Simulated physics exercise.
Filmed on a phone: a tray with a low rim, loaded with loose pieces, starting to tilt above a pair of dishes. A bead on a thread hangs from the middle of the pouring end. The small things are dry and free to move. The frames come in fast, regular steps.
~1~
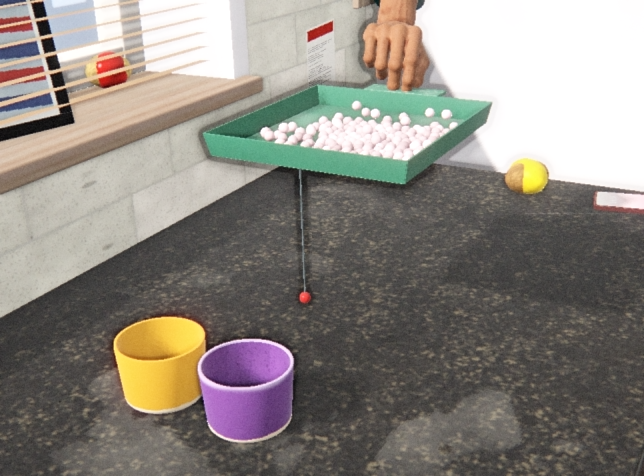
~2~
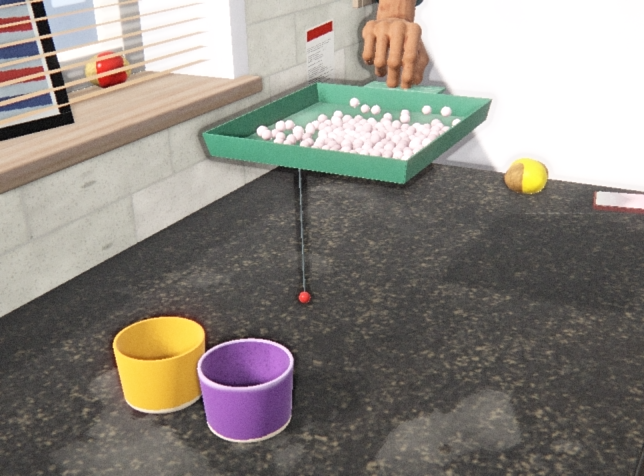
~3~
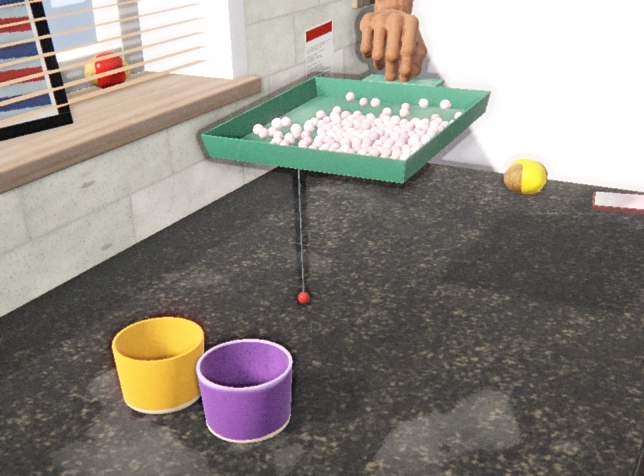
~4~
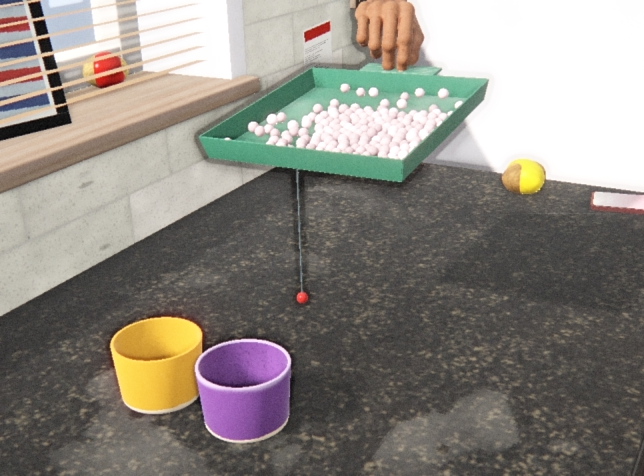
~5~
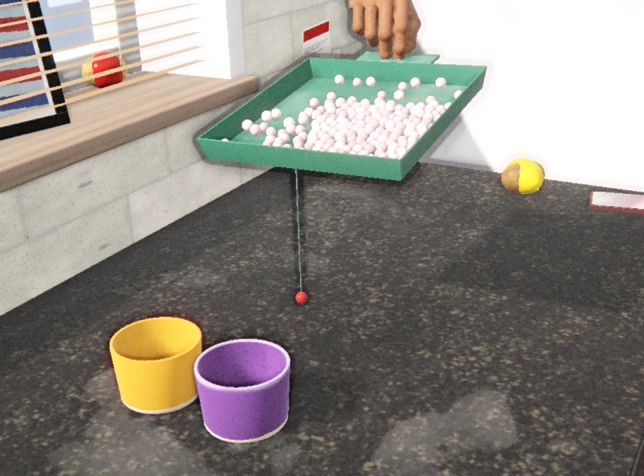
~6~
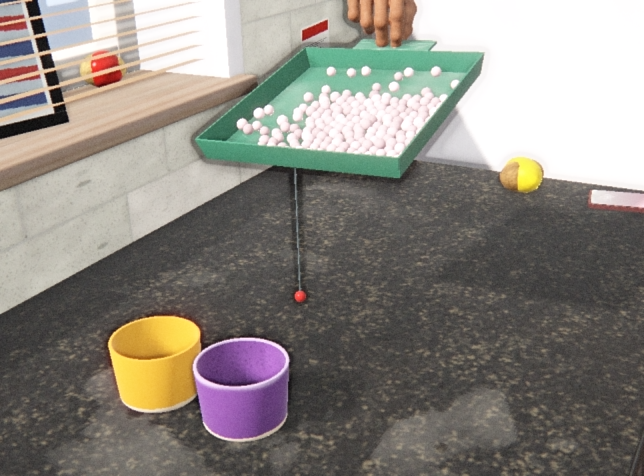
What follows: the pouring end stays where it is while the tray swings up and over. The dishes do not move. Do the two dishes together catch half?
The two hold only the smaller part of the load.
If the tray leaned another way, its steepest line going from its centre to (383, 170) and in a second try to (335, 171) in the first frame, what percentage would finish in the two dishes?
Near 0 % and 0 %.
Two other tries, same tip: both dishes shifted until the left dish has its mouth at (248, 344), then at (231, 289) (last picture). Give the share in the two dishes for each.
The first gives 30 %, the second 0 %.
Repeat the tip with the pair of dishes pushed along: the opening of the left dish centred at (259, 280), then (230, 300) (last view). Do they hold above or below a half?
First the smaller part, then below a half.
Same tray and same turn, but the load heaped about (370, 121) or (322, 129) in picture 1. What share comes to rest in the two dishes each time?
About 0 and 10 per cent.
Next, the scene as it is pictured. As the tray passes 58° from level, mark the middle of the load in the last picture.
At about (303, 133).
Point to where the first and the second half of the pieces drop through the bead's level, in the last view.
Around (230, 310) and then (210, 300).
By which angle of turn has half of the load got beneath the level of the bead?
Near 90 degrees.
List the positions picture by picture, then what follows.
In the first frame, corners of the pouring end (210, 133) and (404, 159), level; middle of the load (364, 143), sugar pearls; left dish (133, 382); right dish (221, 410); bead on its thread (305, 298).
In the second frame, corners of the pouring end (209, 133) and (404, 158), level; middle of the load (363, 141).
In the third frame, corners of the pouring end (208, 134) and (402, 158), tipped barely, lowest at the left corner; middle of the load (362, 139), about a tenth on the move.
In the fourth frame, corners of the pouring end (205, 135) and (400, 157), tipped a little, lowest at the left corner; middle of the load (359, 134), about a tenth on the move.
In the fifth frame, corners of the pouring end (204, 137) and (398, 156), tipped a little, lowest at the left corner; middle of the load (356, 130), about a tenth on the move.
In the sixth frame, corners of the pouring end (202, 137) and (396, 155), tipped a little, lowest at the left corner; middle of the load (351, 126), roughly half on the move; left dish (129, 381); right dish (217, 409).
Just after the last frame, tray tipped steeply; almost all on the tray; just a few in the air.
A moment on, tray tipped right over; about a tenth on the tray; about a tenth in the right dish; just a few in the left dish; roughly two thirds outside both; roughly a quarter in the air.
Further on, tray tipped past a quarter turn; about a tenth in the right dish; about a tenth in the left dish; almost all outside both.
When it is over, tray tipped past a quarter turn; about a tenth in the right dish; about a tenth in the left dish; almost all outside both.
